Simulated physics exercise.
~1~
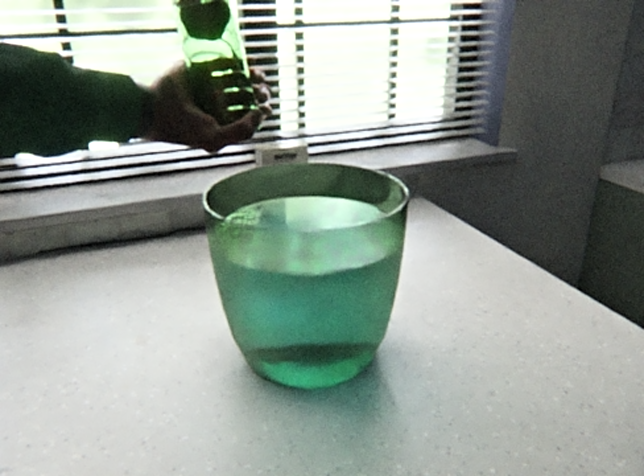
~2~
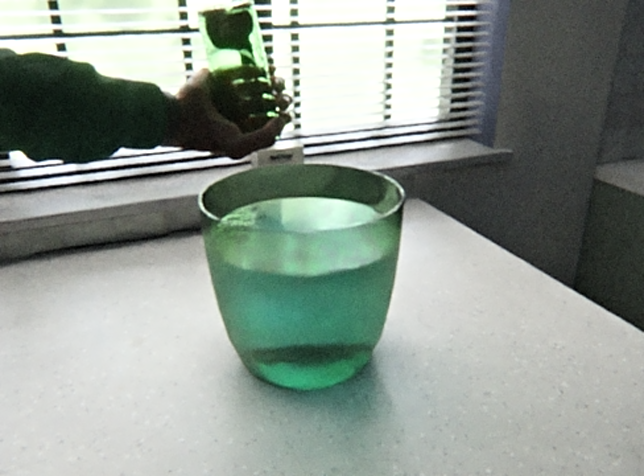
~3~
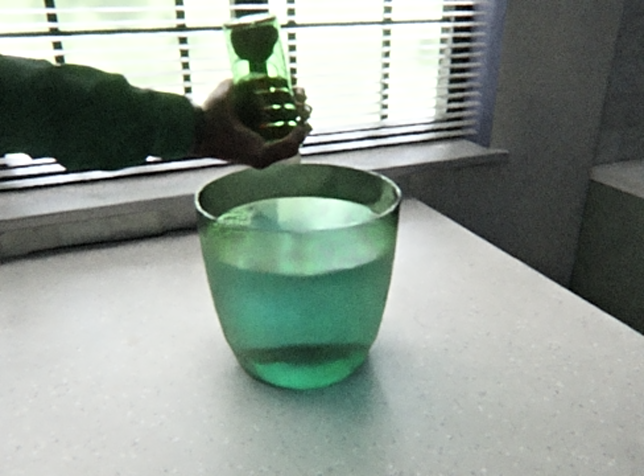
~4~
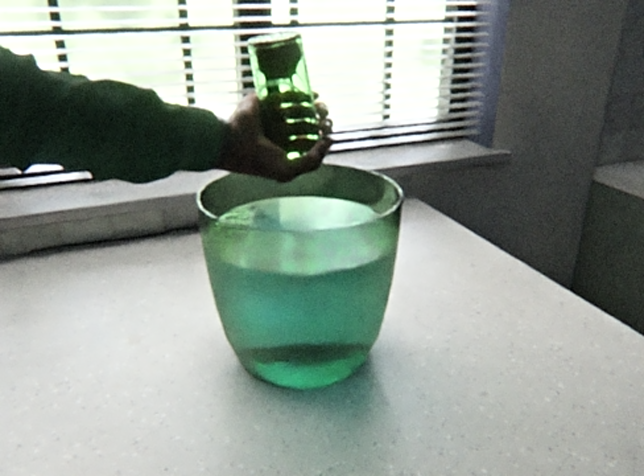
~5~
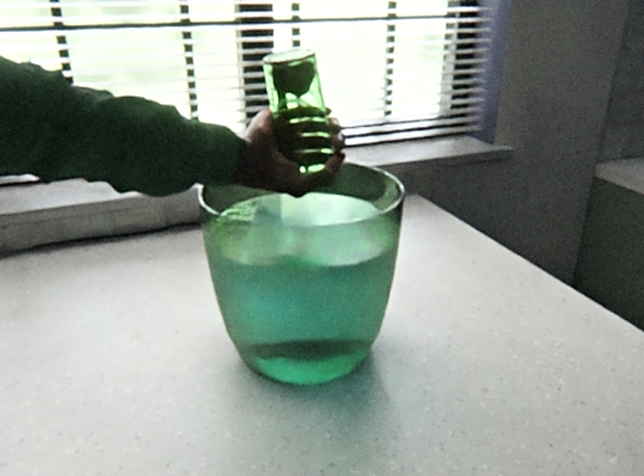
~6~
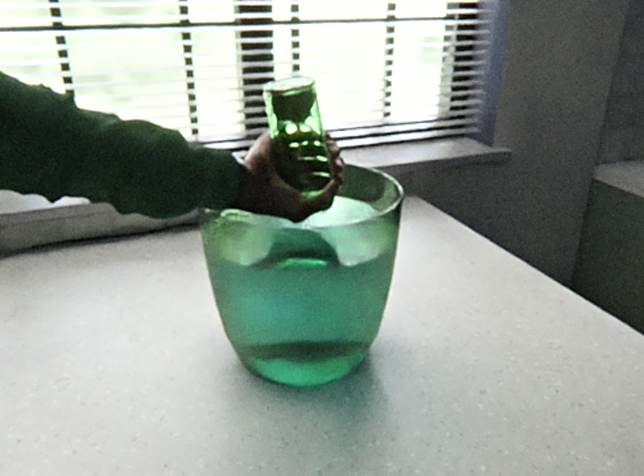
A large, clear greenish basin of water stands on a pale speckled counter, seen from slightly above, with a bright window and horizontal blinds behind it. From the left, a hand at the end of a dark green sleeve holds an upturned green-tinted glass with a dark wad of tissue inside. The hand moves the glass rightward and lowers it to just over the water, while the camera stays nearly still.
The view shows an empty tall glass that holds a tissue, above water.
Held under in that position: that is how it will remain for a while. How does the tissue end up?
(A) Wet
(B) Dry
(B) Dry.
Soon after, the tall glass enters the water.
Later, air is trapped inside and holds the level down.
In the end, the tall glass is under, still full of air, and the tissue is dry.
